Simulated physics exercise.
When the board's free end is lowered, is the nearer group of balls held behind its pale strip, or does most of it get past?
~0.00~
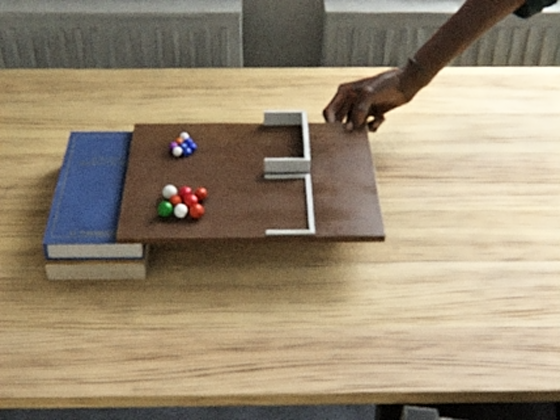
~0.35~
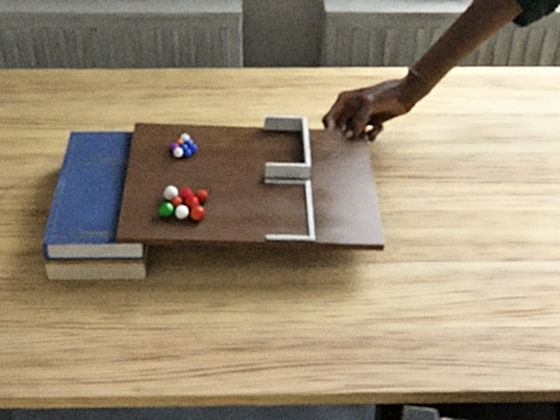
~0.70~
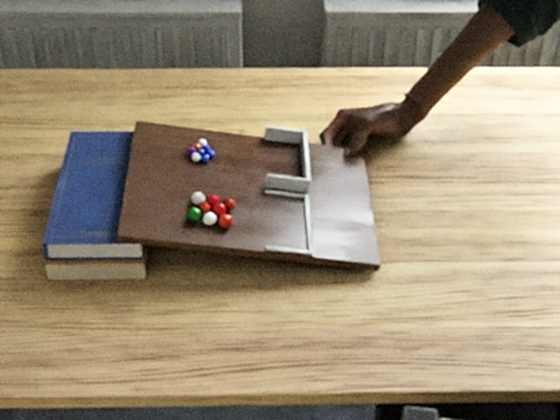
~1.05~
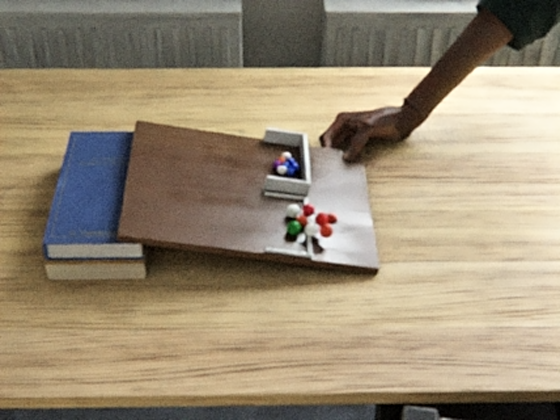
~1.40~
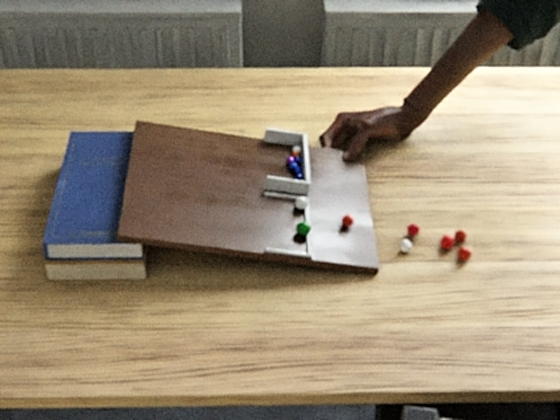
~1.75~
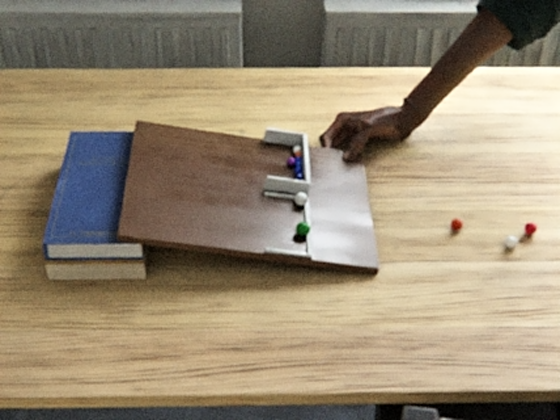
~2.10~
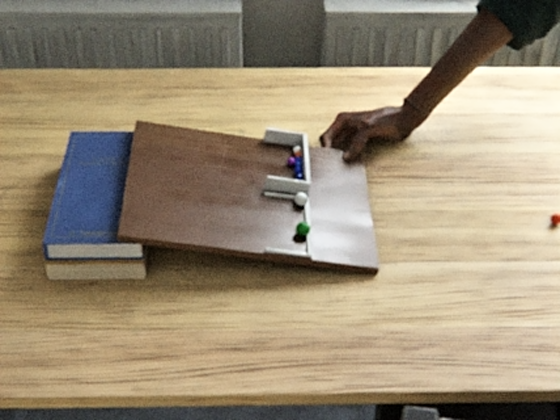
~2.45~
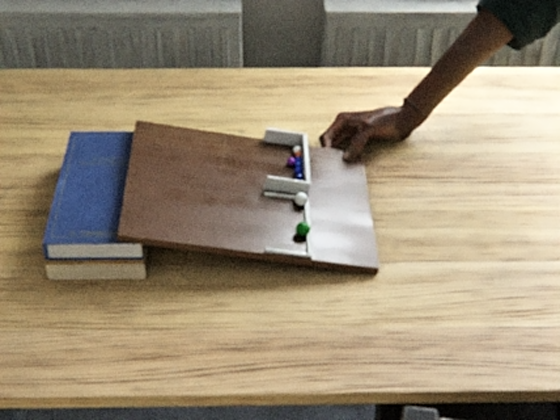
Most of the nearer group gets past its strip and rolls away to the right, leaving a green and a white ball behind. The farther cluster is stopped by its own strip.
